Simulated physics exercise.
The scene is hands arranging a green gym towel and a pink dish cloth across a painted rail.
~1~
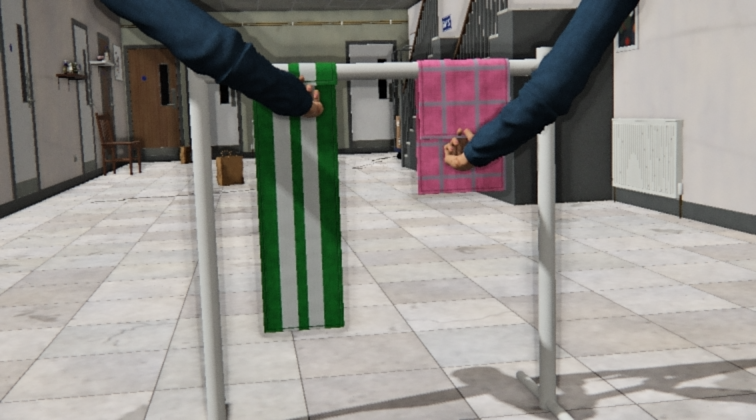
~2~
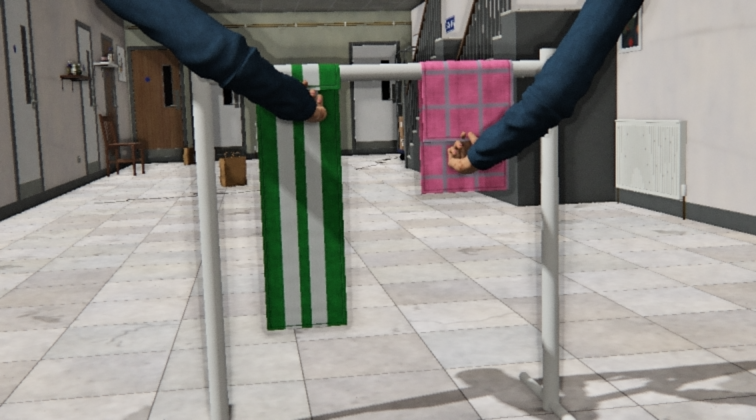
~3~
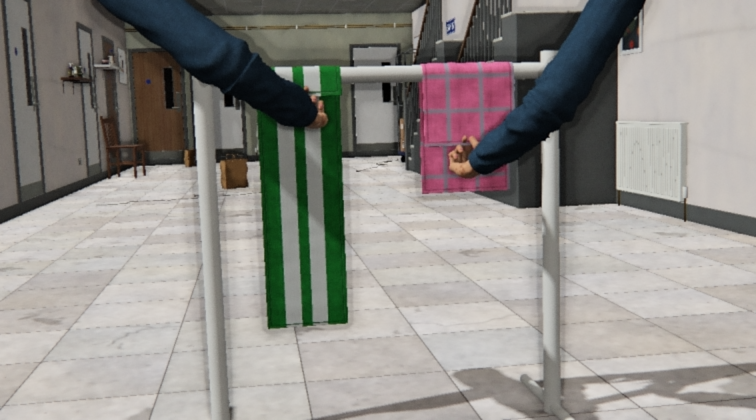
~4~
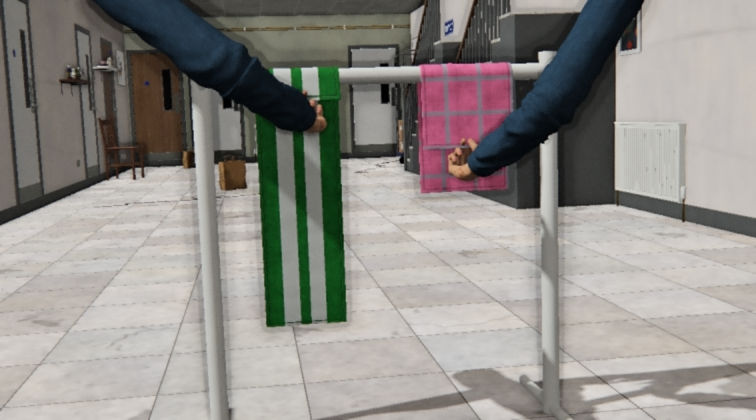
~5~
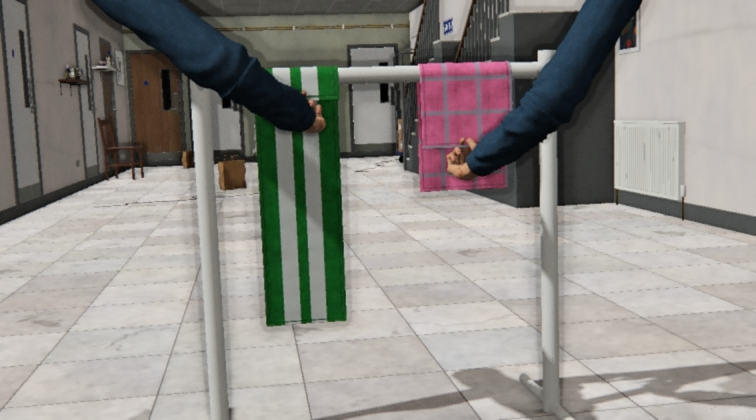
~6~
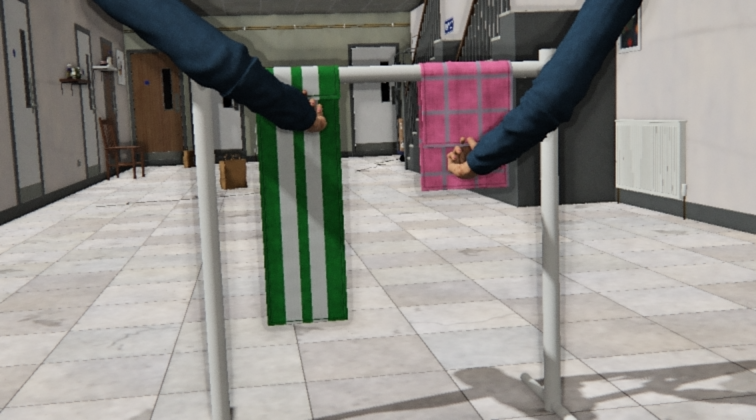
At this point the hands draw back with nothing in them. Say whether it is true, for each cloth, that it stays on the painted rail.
Green gym towel: False, it slides off; pink dish cloth: True.
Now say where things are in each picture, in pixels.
The first picture shows gym towel front hem (316, 80), back hem (324, 324); dish cloth front hem (436, 134), back hem (433, 189).
The second picture shows gym towel front hem (319, 85); dish cloth front hem (439, 137).
The third picture shows gym towel front hem (320, 91); dish cloth front hem (440, 141).
The fourth picture shows gym towel front hem (319, 95); dish cloth front hem (439, 144).
The fifth picture shows gym towel front hem (318, 95); dish cloth front hem (438, 143).
The sixth picture shows gym towel front hem (319, 95), back hem (328, 317), front far shorter than the back; dish cloth front hem (438, 143), back hem (436, 186), front over half the back.
Then, 0.50 s after the last picture, gym towel clear of the rail and dropping near (308, 328); dish cloth still hanging.
Then, 0.78 s after the last picture, gym towel in a heap on the floor; dish cloth still hanging.
At rest, gym towel in a heap on the floor; dish cloth still hanging. The green gym towel slips to the floor and the pink dish cloth keeps its place.
